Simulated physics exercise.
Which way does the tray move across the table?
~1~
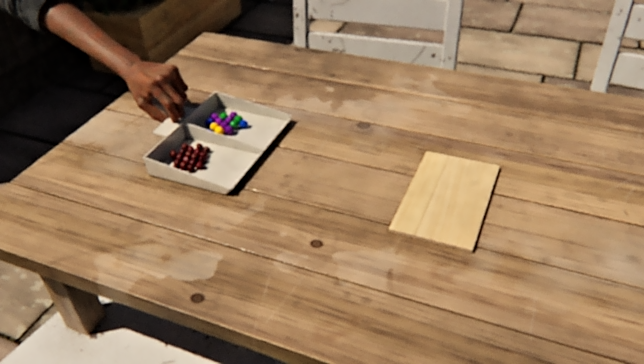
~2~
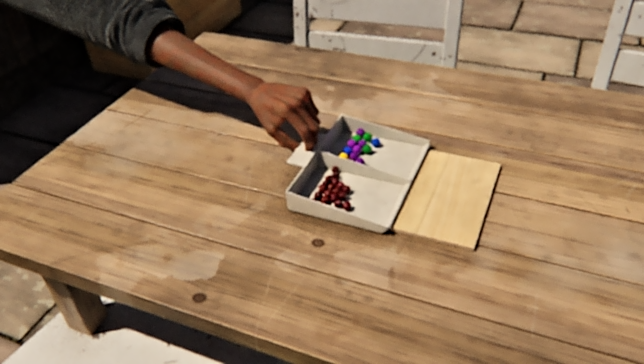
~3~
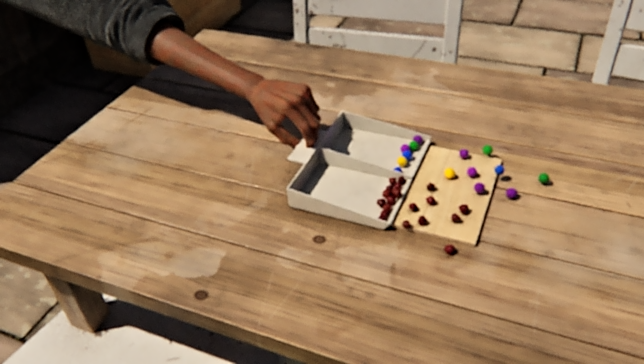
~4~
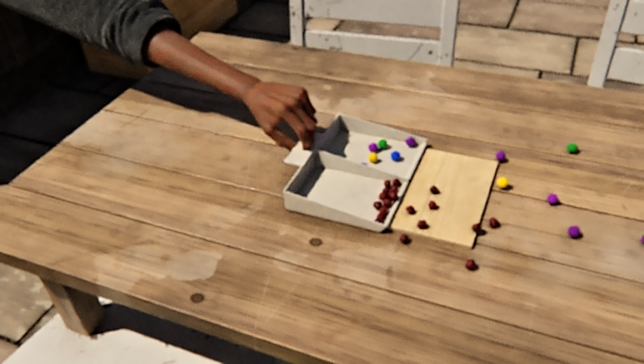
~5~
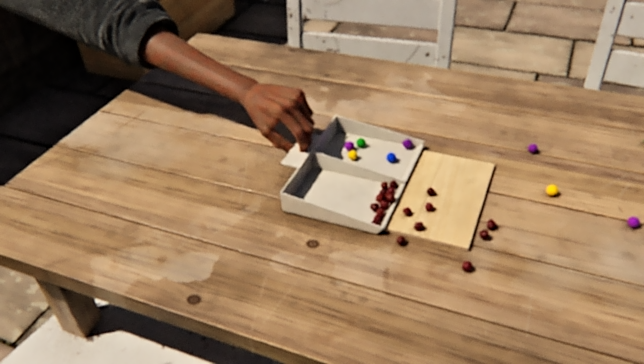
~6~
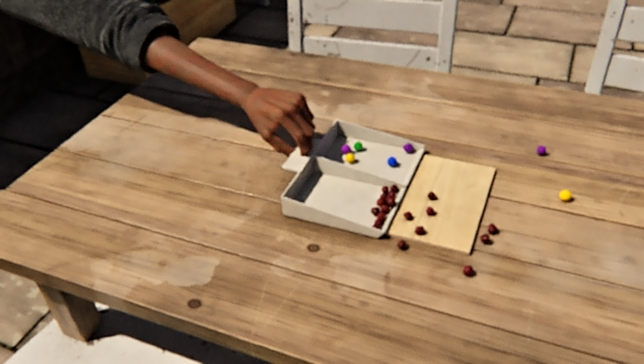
The tray moves to the right, until it stops at the flat wooden board.
